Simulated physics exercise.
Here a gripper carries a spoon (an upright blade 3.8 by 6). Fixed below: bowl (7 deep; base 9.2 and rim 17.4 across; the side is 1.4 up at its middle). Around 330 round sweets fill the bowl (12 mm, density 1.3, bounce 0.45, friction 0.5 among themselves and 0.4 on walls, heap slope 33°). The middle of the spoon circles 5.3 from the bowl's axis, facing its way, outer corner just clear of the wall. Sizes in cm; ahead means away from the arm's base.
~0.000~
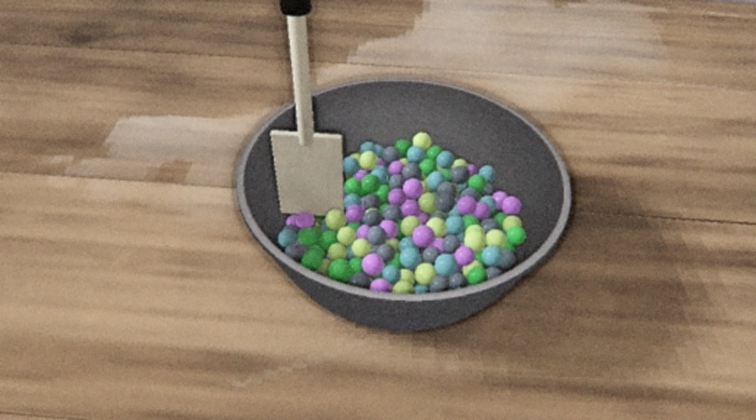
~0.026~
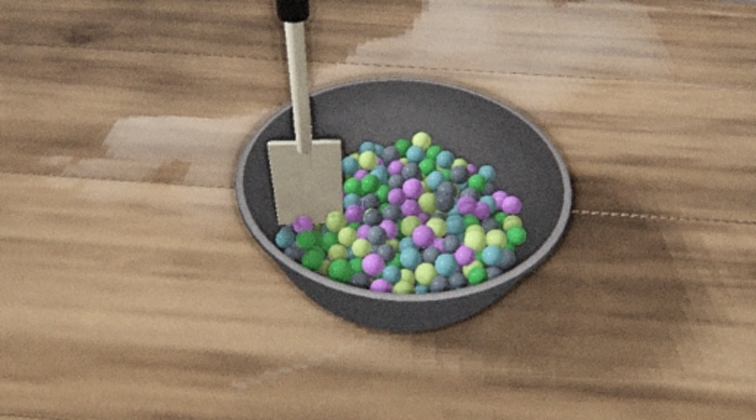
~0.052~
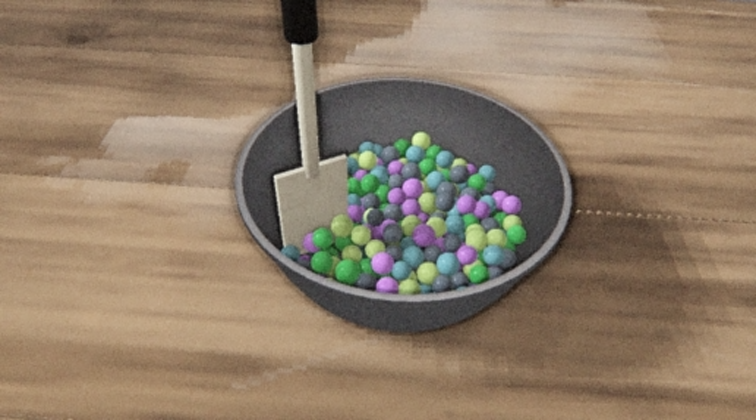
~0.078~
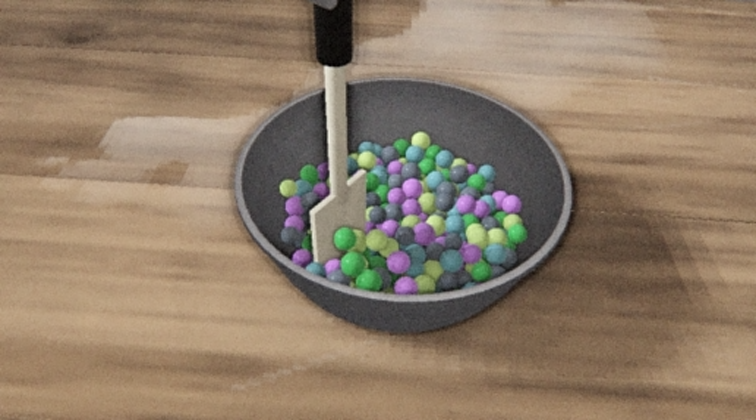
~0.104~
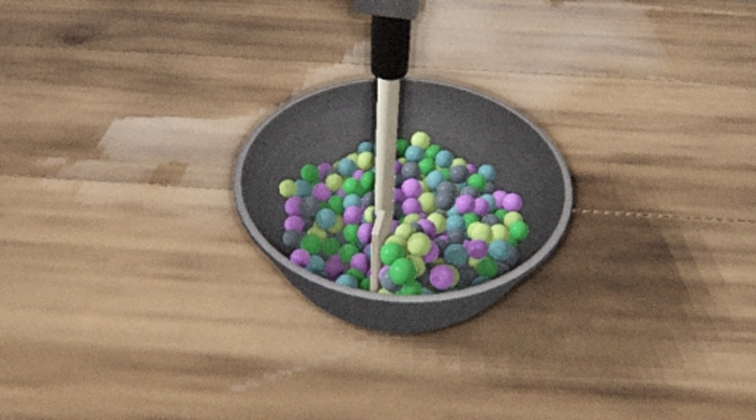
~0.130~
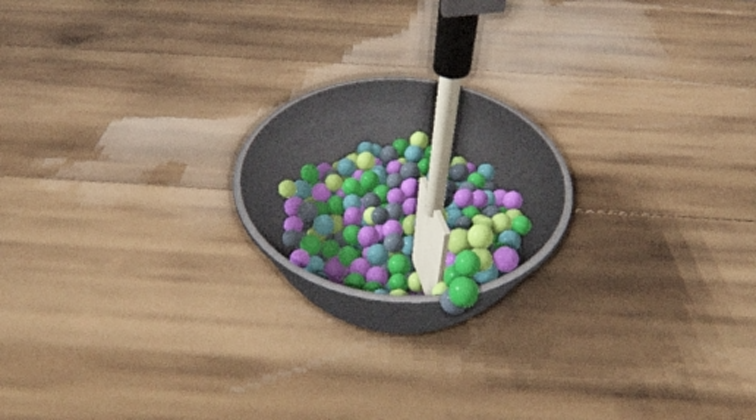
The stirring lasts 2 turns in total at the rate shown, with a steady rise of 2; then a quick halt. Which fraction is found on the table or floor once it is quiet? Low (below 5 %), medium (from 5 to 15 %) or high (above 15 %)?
On the table or floor the share is high, above 15 %.
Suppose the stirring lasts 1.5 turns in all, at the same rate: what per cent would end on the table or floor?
It would be near 15 per cent.
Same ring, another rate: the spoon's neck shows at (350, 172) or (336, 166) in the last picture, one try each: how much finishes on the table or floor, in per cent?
Some 10 and 10 per cent.
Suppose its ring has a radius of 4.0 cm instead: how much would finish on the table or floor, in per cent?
Then about 30 per cent.
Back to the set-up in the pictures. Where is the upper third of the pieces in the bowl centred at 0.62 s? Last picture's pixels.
At about (421, 216).
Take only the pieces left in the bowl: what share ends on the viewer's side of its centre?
About 45 per cent.
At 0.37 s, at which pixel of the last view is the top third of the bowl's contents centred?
At about (330, 203).
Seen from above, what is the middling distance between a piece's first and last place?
About 2 cm.
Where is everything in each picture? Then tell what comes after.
In the first frame, the spoon neck at (304, 111), 0° round; upper third of the load around (401, 216), from x 290 to 515, top at y 140; 332 in the bowl.
In the second frame, the spoon neck at (302, 119), 8° round; upper third of the load around (398, 216), from x 285 to 515, top at y 140.
In the third frame, the spoon neck at (310, 143), 31° round; upper third of the load around (400, 222), from x 290 to 515, top at y 140.
In the fourth frame, the spoon neck at (338, 166), 56° round; upper third of the load around (406, 224), from x 290 to 515, top at y 140.
In the fifth frame, the spoon neck at (385, 180), 82° round; upper third of the load around (419, 225), from x 290 to 520, top at y 140.
In the sixth frame, the spoon neck at (438, 180), 107° round; upper third of the load around (448, 224), from x 290 to 520, top at y 140; 329 in the bowl, 3 in flight or on the tool.
After 0.37 s, 344° round, highest piece 11 above the table; 285 in the bowl, 19 on the table or floor, 28 in flight or on the tool.
After 0.62 s, 222° round, highest piece 9 above the table; 265 in the bowl, 63 on the table or floor, 4 in flight or on the tool.
After 0.94 s, 0° round, highest piece 6 above the table; 265 in the bowl, 67 on the table or floor.
After 1.64 s, 0° round, highest piece 6 above the table; 265 in the bowl, 67 on the table or floor.
In the end, 265 in the bowl, 67 on the table or floor. That is 20 % on the table or floor.
